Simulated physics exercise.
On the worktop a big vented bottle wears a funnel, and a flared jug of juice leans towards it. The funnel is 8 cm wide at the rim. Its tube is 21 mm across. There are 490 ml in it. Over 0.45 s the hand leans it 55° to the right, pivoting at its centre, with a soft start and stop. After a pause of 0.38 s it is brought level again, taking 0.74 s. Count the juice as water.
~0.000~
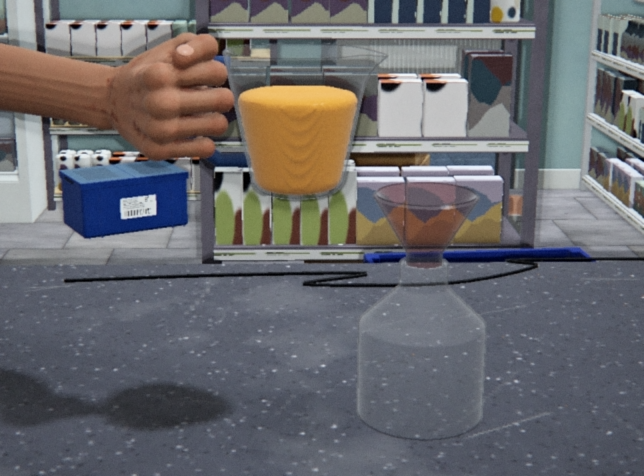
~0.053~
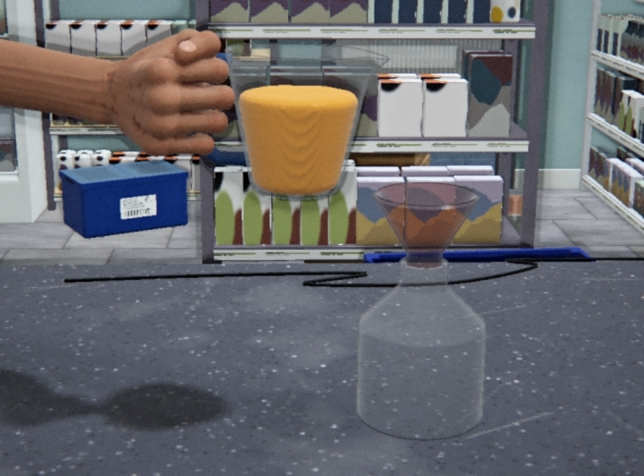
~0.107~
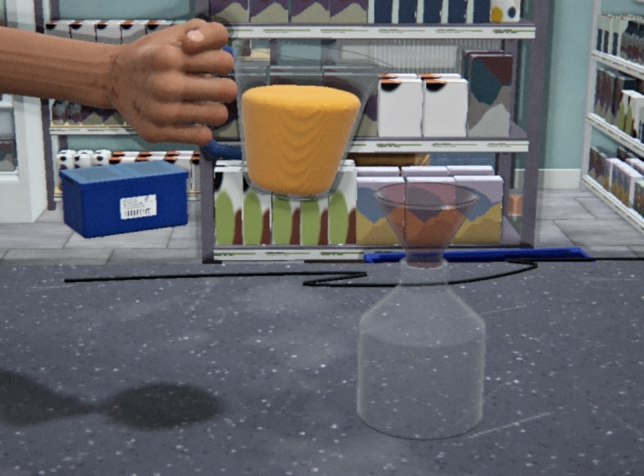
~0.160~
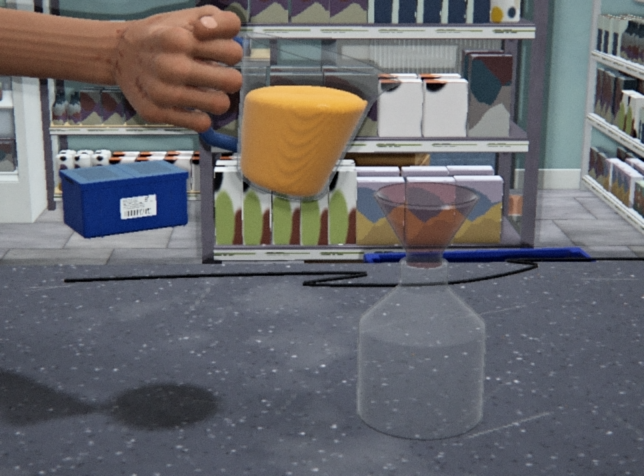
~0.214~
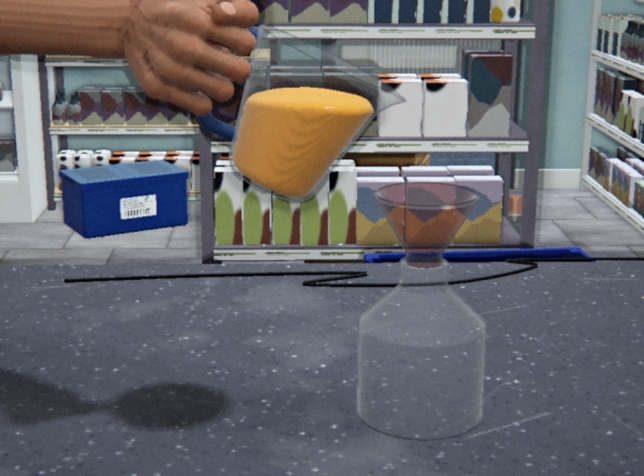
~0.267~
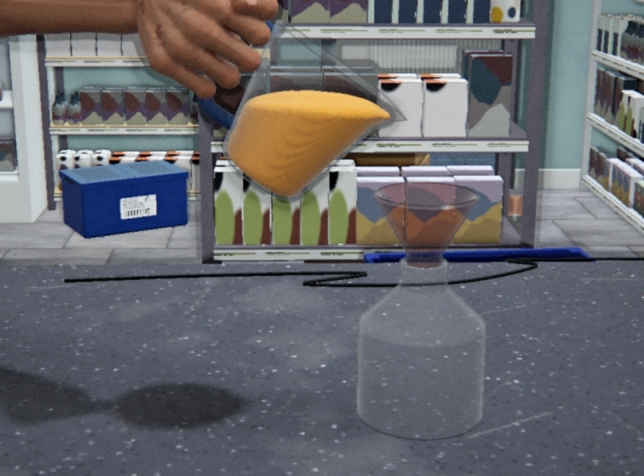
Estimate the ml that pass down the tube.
Some 210 ml goes through.
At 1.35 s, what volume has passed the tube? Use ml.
Some 190 ml.
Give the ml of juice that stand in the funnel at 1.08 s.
Close to 65 ml.
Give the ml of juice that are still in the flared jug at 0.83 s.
About 300 ml.
By 0.59 s the tilt is 55° and 25 ml has passed the tube, 55 ml is in the funnel, 370 ml in the flared jug and 0 ml has missed.
By 0.83 s the tilt is 55° and 85 ml has passed the tube, 80 ml is in the funnel, 300 ml in the flared jug and 5 ml has missed.
By 1.08 s the tilt is 41° and 135 ml has passed the tube, 65 ml is in the funnel, 275 ml in the flared jug and 10 ml has missed.
By 1.35 s the tilt is 11° and 190 ml has passed the tube, 20 ml is in the funnel, 270 ml in the flared jug and 10 ml has missed.
At rest 210 ml has passed the tube, 0 ml is in the funnel, 270 ml in the flared jug and 10 ml has missed.
